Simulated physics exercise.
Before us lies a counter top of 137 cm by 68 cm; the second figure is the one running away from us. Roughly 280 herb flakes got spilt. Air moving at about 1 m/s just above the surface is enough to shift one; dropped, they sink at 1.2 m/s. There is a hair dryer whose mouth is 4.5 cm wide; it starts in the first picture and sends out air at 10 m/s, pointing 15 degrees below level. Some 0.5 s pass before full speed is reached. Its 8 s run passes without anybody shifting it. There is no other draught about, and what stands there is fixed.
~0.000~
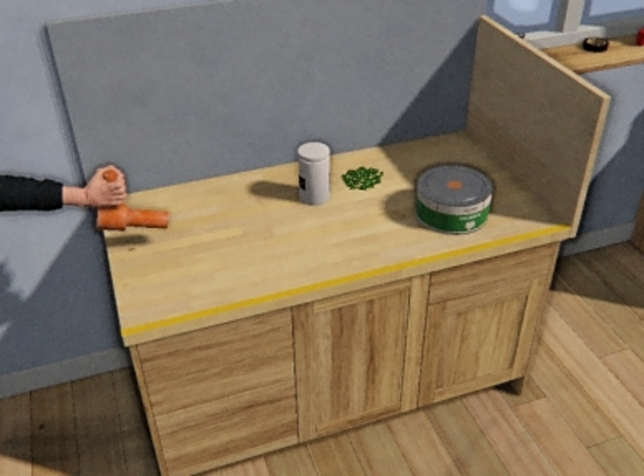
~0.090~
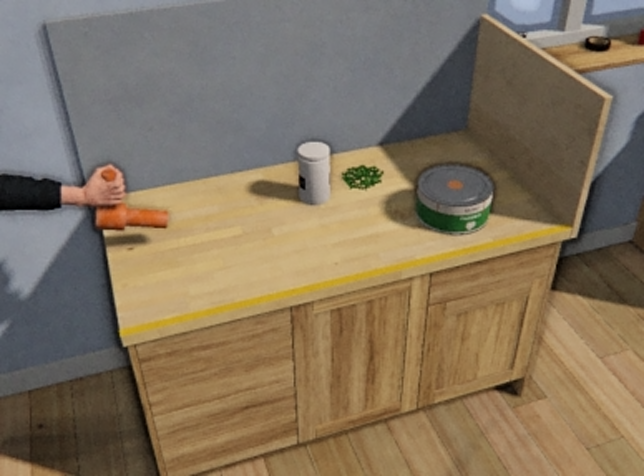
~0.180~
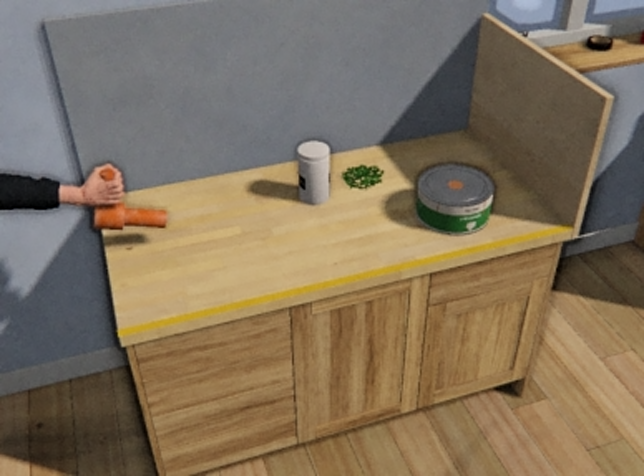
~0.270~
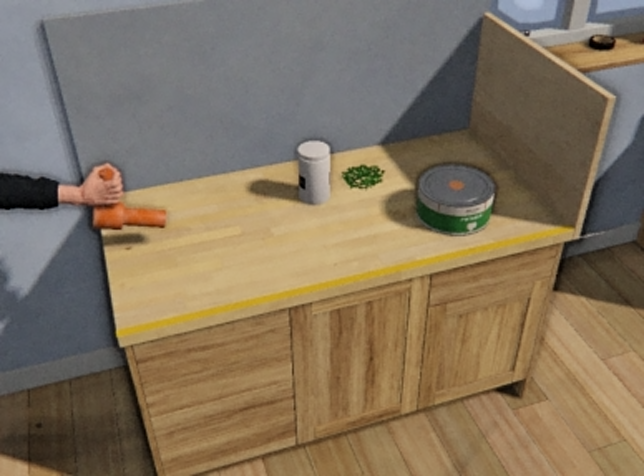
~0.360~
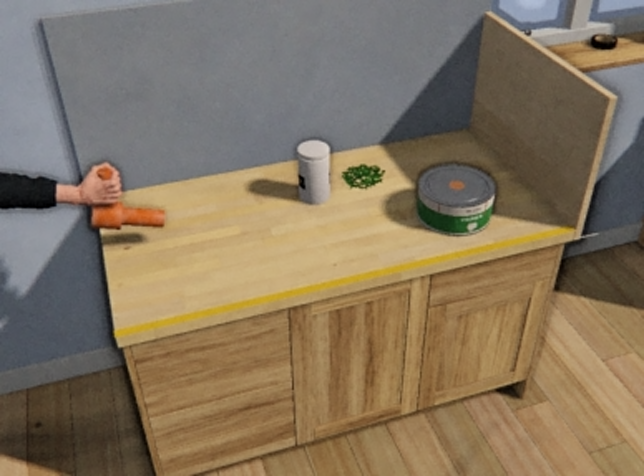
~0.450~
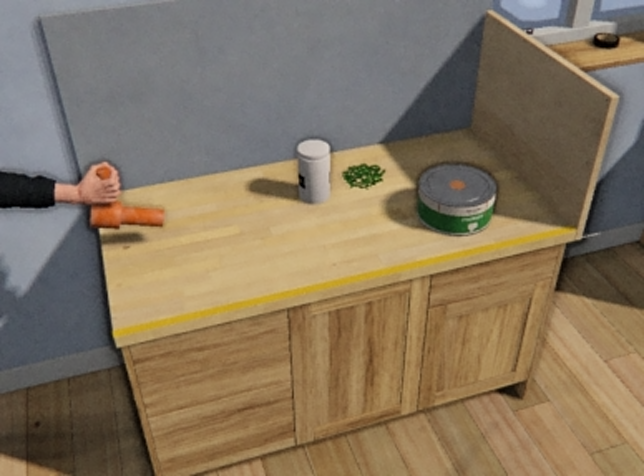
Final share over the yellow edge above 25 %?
No, it is not.
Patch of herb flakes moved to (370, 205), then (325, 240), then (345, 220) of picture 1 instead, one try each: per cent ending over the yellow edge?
Try by try: About 20 per cent, 100 per cent and 60 per cent.
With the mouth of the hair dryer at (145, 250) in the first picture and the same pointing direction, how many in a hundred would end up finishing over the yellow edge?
That gives roughly 0 % in the end.
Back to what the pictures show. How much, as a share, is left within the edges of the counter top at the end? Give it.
About 100 %.
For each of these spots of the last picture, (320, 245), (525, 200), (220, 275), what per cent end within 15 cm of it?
First spot near 0 %, second near 0 %, third near 0 %.
After 1.6 s, 0 % are over the yellow edge; the middle of those still in play is near (363, 175); 25 % have settled or left.
After 2.6 s, 0 % are over the yellow edge; the middle of those still in play is near (362, 174); 31 % have settled or left.
After 4.4 s, 0 % are over the yellow edge; the middle of those still in play is near (364, 172); 48 % have settled or left.
After 8.0 s, at the end, 1 % are over the yellow edge; the middle of those still in play is near (366, 171).
